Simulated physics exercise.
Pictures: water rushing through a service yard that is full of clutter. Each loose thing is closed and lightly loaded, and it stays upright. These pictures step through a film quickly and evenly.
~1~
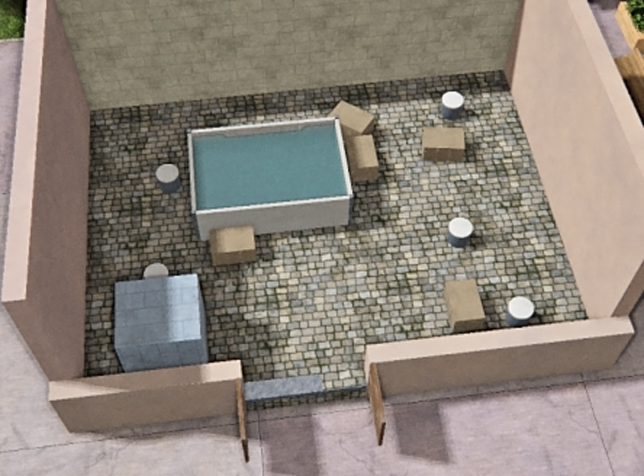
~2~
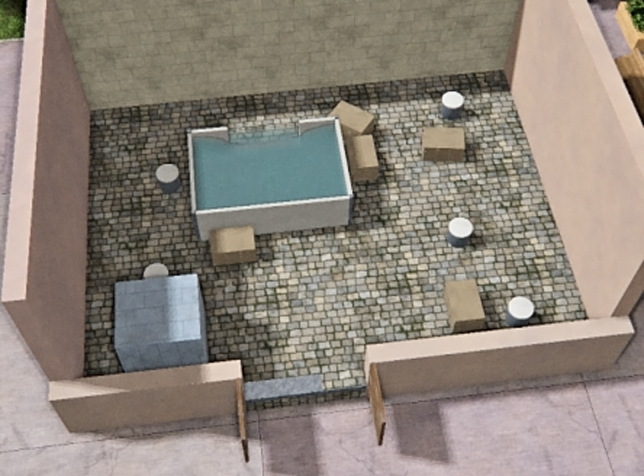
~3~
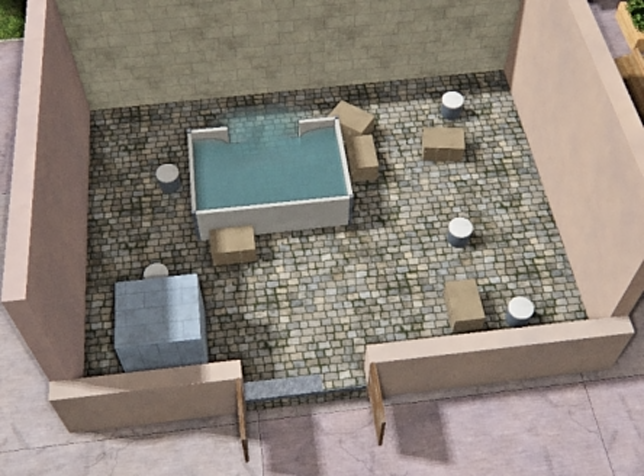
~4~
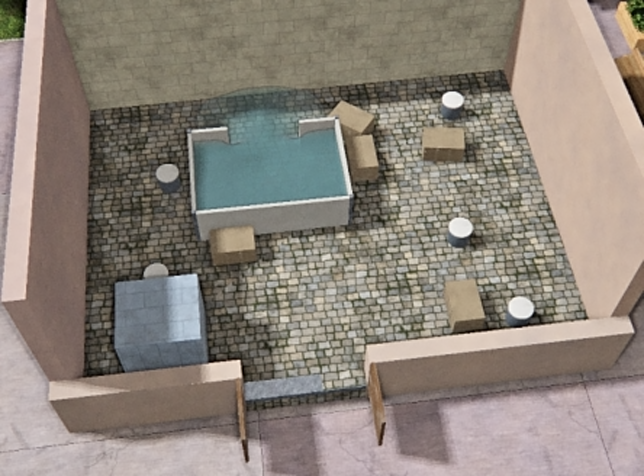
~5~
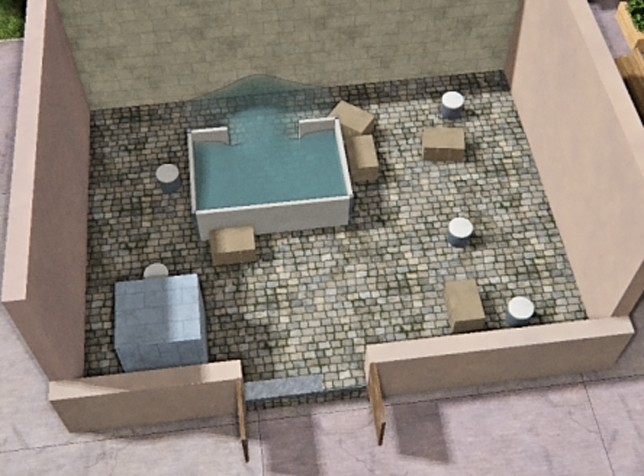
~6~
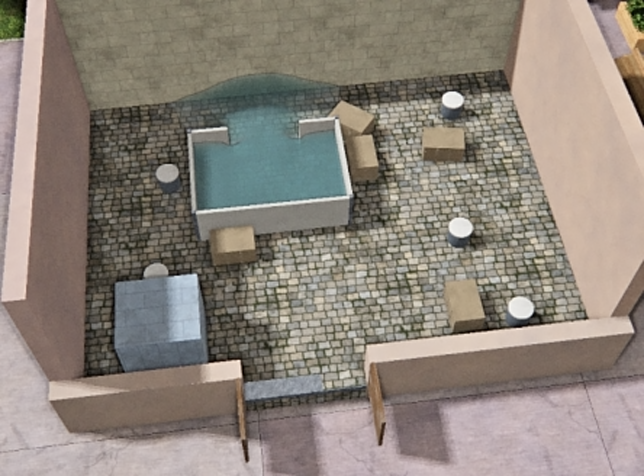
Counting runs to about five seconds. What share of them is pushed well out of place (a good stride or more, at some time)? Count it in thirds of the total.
Out of the total, under one third.
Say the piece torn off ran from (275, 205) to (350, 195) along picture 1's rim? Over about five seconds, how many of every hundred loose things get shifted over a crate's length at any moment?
Near 20 in a hundred.
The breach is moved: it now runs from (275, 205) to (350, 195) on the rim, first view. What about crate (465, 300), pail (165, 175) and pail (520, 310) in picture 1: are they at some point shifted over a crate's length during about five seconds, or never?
Object by object: Covered the distance, short of it, covered the distance.
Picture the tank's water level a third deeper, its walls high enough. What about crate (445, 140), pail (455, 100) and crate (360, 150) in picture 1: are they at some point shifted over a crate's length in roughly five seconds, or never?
Result by item: Didn't cover it; covered it; didn't cover it.
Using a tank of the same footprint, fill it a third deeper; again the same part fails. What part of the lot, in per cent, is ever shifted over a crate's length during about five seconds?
About 20 per cent.
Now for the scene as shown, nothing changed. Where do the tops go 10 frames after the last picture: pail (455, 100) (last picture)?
Close to (487, 107).
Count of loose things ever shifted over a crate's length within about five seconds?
By my reckoning the answer is 2.
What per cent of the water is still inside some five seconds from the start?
My figure is 100 per cent.
A moment on, 0 of 10 are well off their spots; 0 afloat.
Next, 1 of 10 are well off their spots; 0 afloat.
Later, 1 of 10 are well off their spots; 0 afloat.
In the end, 2 of 10 are well off their spots, and 2 have been at some point; 1 afloat.
